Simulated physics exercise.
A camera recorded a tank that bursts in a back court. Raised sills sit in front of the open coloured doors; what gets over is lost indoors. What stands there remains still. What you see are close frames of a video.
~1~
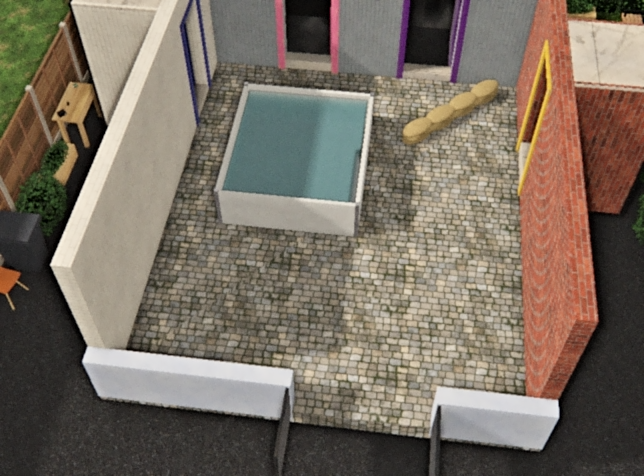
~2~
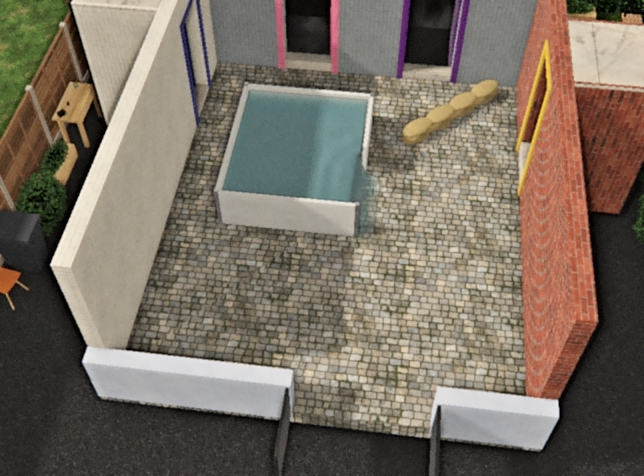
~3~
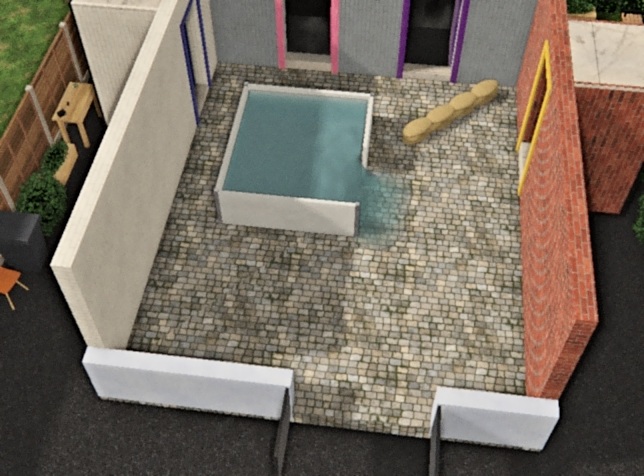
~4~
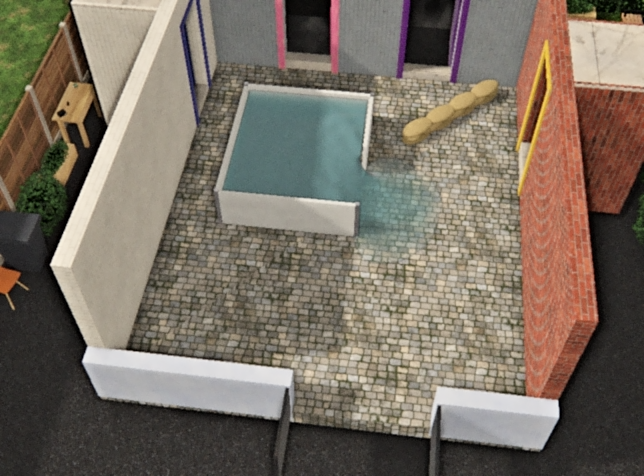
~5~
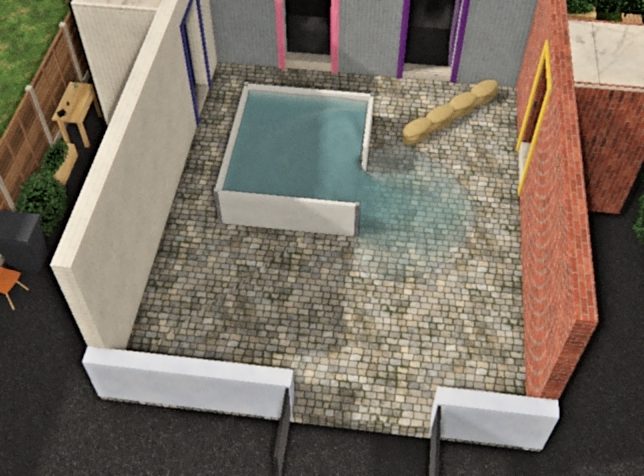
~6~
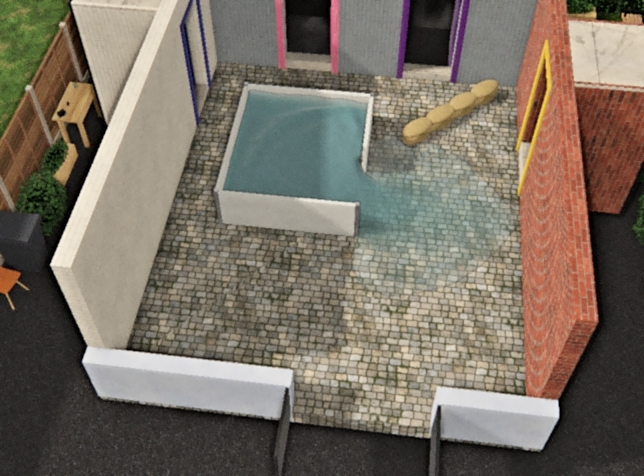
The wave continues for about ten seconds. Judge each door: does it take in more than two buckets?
My prediction: Blue door: Not over the line on that one. Yellow door: Not over the line on that one. Pink door: Not over the line on that one. Purple door: Not over the line on that one.
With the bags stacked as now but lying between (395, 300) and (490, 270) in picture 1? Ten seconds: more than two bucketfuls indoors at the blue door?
The blue door exceeds the limit.
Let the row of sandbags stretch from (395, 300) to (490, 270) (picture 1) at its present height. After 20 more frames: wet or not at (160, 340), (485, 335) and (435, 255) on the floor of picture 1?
The three points, in order, are untouched, soaked and soaked.
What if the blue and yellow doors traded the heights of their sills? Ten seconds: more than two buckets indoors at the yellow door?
As I read it, the yellow door tops the threshold.
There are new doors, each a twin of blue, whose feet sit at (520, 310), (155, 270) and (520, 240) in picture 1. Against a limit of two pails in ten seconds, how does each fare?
Taking the new doors in the order given: The first tops it, the second comes up short, the third tops it.
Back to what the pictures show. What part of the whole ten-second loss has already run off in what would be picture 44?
That comes to 35 per cent, as I work it out.
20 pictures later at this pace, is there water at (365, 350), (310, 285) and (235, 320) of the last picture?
As listed, the points end up soaked, high and dry and high and dry.
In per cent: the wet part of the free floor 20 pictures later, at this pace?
Around 45 percent.
A moment on, water covers 25 % of the floor; the blue door not reached, the yellow door wet at the sill, nothing in, the pink door not reached, the purple door not reached.
Next, water covers 35 % of the floor; the blue door not reached, the yellow door wet at the sill, nothing in, the pink door not reached, the purple door not reached.
Then, water covers 45 % of the floor; the blue door not reached, the yellow door under two buckets in, the pink door not reached, the purple door wet at the sill, nothing in.
Later, water covers 75 % of the floor; the blue door not reached, the yellow door under two buckets in, the pink door wet at the sill, nothing in, the purple door wet at the sill, nothing in.
In the end, water covers 90 % of the floor; the blue door wet at the sill, nothing in, the yellow door under two buckets in, the pink door wet at the sill, nothing in, the purple door wet at the sill, nothing in.
